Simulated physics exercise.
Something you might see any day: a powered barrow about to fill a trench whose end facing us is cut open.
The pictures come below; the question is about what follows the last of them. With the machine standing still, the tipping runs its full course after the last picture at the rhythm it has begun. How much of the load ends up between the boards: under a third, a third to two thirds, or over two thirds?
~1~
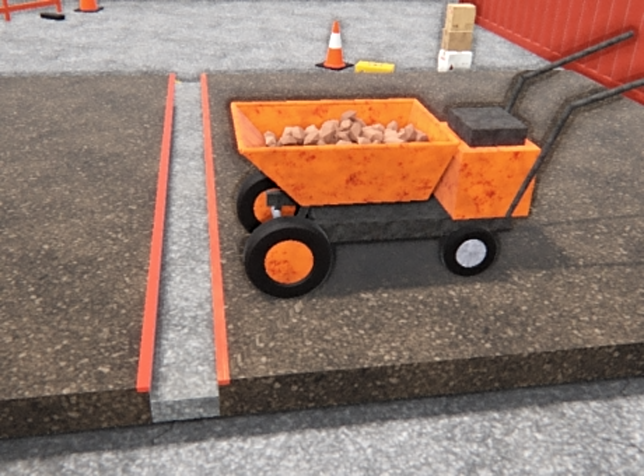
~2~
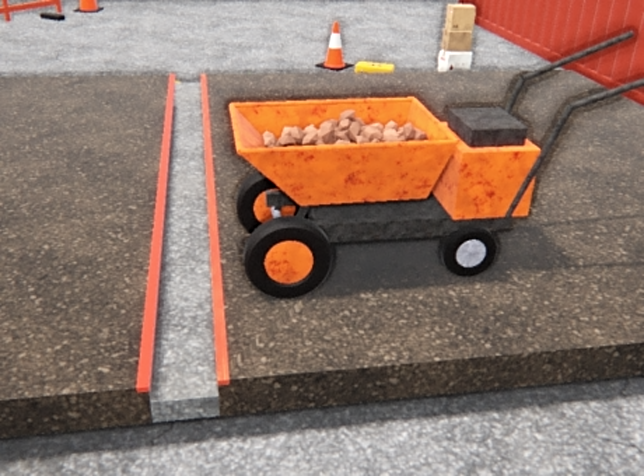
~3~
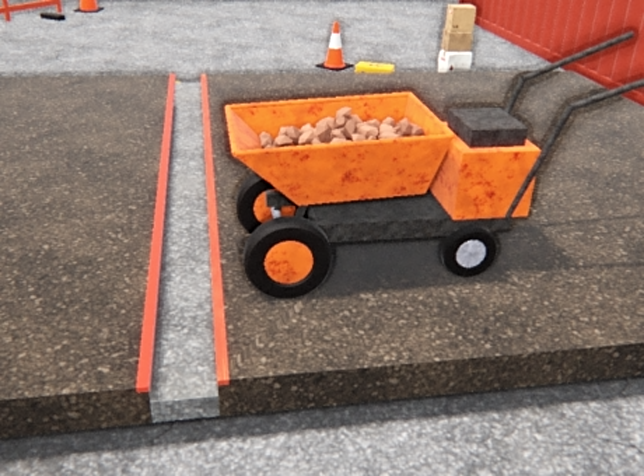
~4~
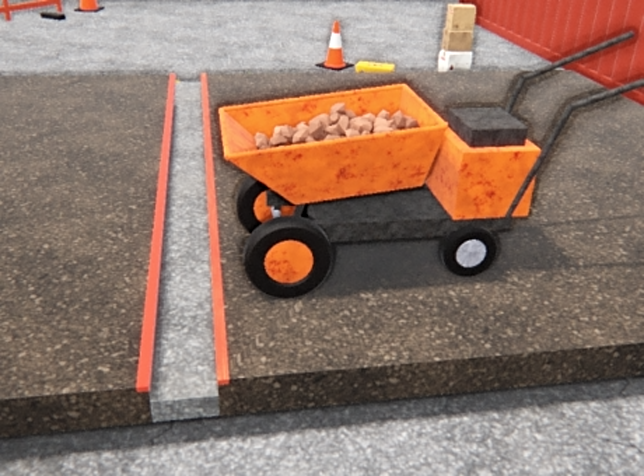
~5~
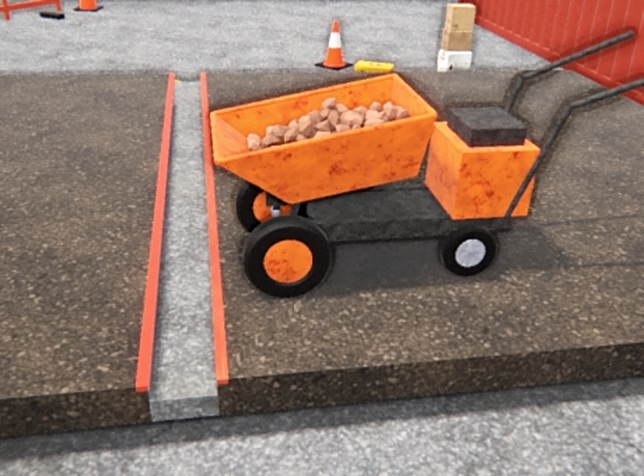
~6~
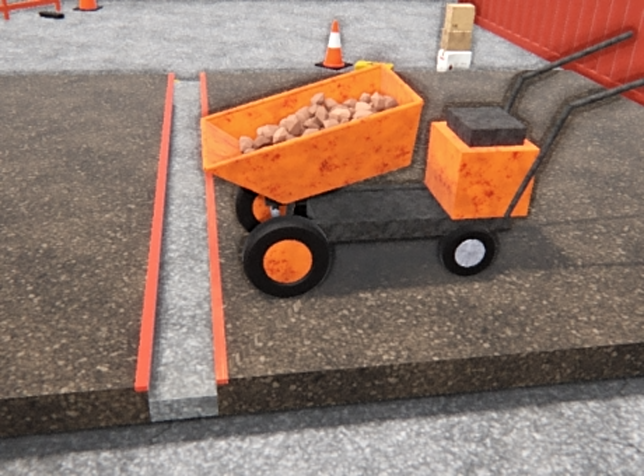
Under a third.
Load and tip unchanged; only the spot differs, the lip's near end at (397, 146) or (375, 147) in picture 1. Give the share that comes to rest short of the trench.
First position: Some 60 percent; second position: Some 50 percent.
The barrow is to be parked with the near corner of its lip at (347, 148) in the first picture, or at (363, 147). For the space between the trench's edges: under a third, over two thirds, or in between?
The first stop gives between a third and two thirds, while the second gives one to two thirds.
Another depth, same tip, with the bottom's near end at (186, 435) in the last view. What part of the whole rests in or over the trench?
I'd say around 10 in a hundred.
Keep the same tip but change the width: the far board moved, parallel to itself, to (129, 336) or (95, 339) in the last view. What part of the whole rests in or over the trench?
Result, try 1: 30 in a hundred; try 2: 70 in a hundred.
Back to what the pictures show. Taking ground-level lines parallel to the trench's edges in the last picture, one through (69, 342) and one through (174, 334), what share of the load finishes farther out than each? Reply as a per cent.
The first comes to 30 %, the second to 90 %.
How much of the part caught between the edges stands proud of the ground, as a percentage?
Something like 25 in a hundred.
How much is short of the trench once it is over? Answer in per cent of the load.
About 0 per cent.
Soon after the last picture, skip tipped steeply; all in the skip.
A little later, skip tipped right over; most in the skip; a small part beyond it; a stray few falling.
Later still, skip tipped right over; about a quarter in the skip; a stray few in or heaped over the trench; most beyond it.
By the end, skip tipped right over; a small part in the skip; a small part in or heaped over the trench; most beyond it.
